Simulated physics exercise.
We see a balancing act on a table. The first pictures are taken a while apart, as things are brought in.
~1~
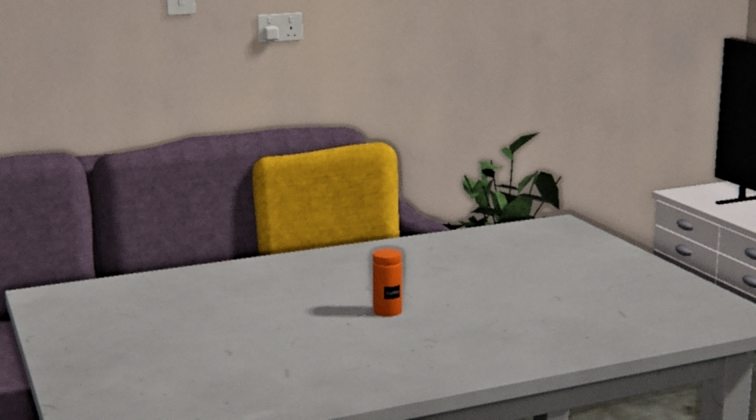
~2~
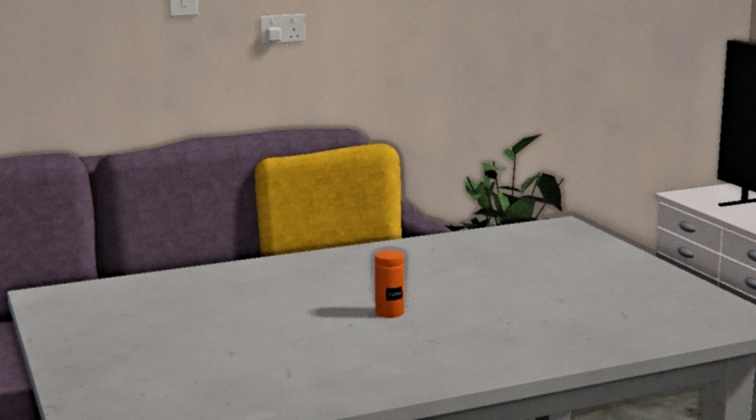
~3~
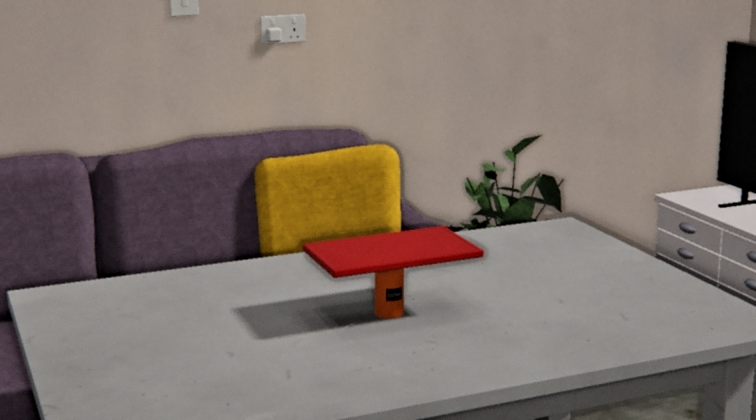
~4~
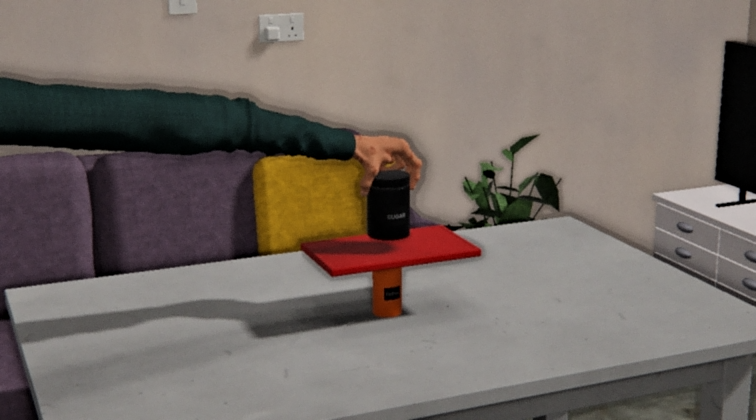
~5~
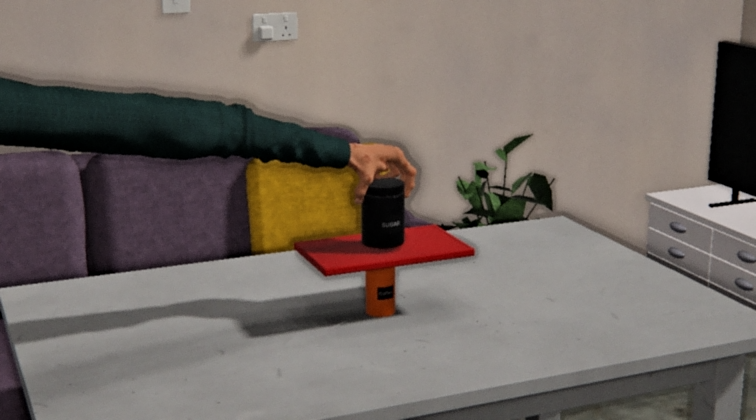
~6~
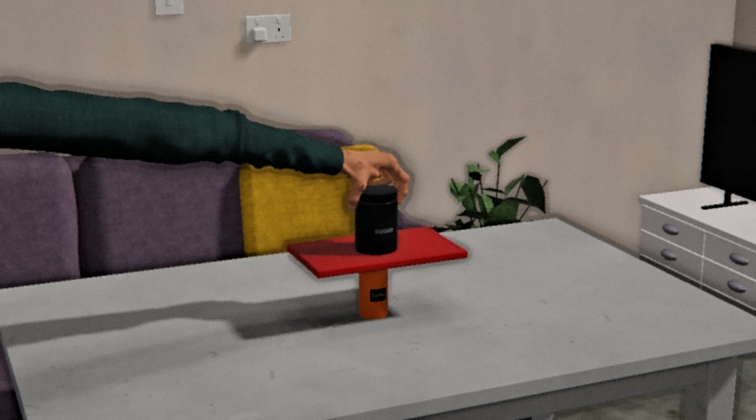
To begin with, an orange jar stands alone on a grey table before a purple sofa with a yellow cushion. A flat red board then appears balanced across its top. Next, a green-sleeved arm reaches in from the left, lowers a black jar onto the board and keeps hold of it.
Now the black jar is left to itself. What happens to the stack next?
Remains intact.
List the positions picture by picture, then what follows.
In the first picture, the last thing is not in view yet; orange jar (387, 283).
In the second picture, the last thing is not in view yet; orange jar (390, 284).
In the third picture, the last thing is not in view yet; orange jar (389, 285).
In the fourth picture, coming down; black jar (388, 204); orange jar (387, 284).
In the fifth picture, coming down; black jar (383, 213); orange jar (380, 283).
In the sixth picture, set down, still held; black jar (376, 219); orange jar (373, 285).
Then, 0.20 s on from there, no change.
Then, 0.40 s on from there, black jar resting near (376, 220).
In the end, all 3 unmoved. At the end, from the last picture's camera, black jar near (376, 220). The stack keeps its balance.
